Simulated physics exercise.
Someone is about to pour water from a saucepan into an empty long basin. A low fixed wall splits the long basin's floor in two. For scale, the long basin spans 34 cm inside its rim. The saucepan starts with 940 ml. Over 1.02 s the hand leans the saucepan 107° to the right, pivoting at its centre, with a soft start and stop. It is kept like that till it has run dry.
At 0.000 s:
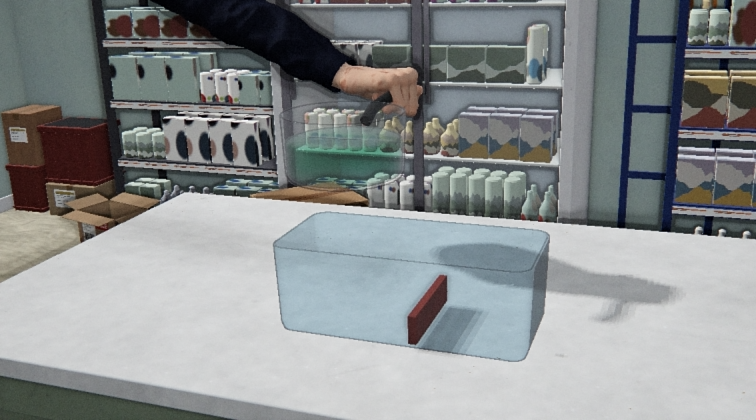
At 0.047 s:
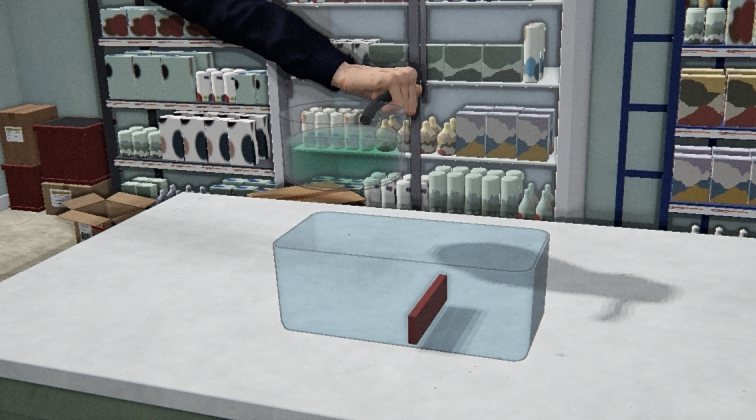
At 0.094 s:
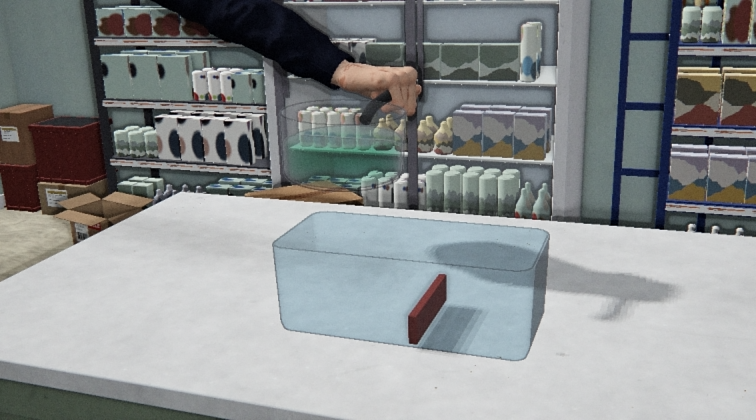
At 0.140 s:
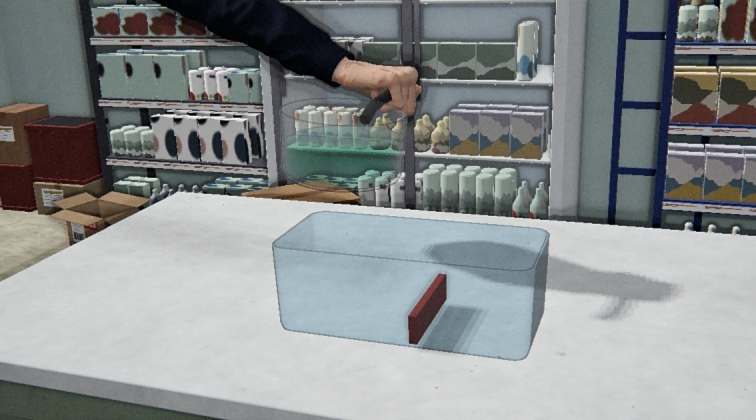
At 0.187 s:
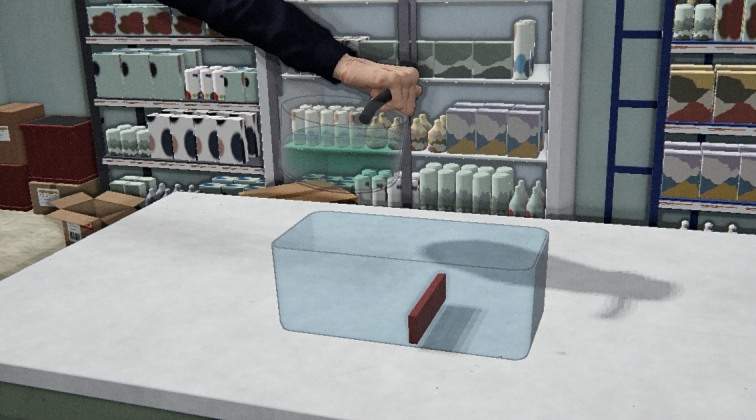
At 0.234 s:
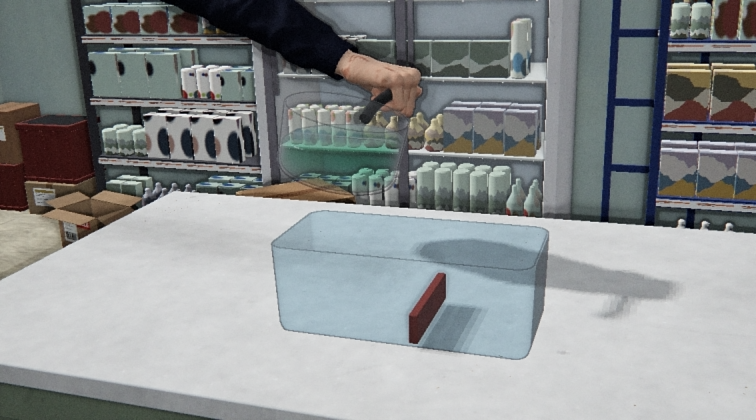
In a storeroom, a hand slowly tilts a clear pan rightward above a long basin.
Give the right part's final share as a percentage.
Roughly 59 per cent is past the wall.
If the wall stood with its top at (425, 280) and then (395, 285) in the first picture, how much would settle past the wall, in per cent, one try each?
In turn about 65 and 95 per cent.
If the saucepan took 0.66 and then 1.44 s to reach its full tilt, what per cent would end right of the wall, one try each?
In turn about 45 and 65 per cent.
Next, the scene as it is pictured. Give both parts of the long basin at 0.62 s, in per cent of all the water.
Some 1 per cent left and 7 right.
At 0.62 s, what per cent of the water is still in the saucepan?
About 64 per cent.
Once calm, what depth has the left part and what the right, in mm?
Some 14 mm on the left and 28 mm on the right.
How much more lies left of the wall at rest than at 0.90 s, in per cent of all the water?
About 22 per cent.
By 0.62 s the tilt is 71° and 64 per cent is still to pour, 1 is left of the wall and 7 right of it.
By 0.90 s the tilt is 104° and 13 per cent is still to pour, 18 is left of the wall and 59 right of it.
By 1.20 s the tilt is 107° and 1 per cent is still to pour, 38 is left of the wall and 59 right of it.
By 1.52 s the tilt is 107° and 0 per cent is still to pour, 40 is left of the wall and 59 right of it.
At rest 40 per cent lies left of the wall, 59 right of it and 1 outside.
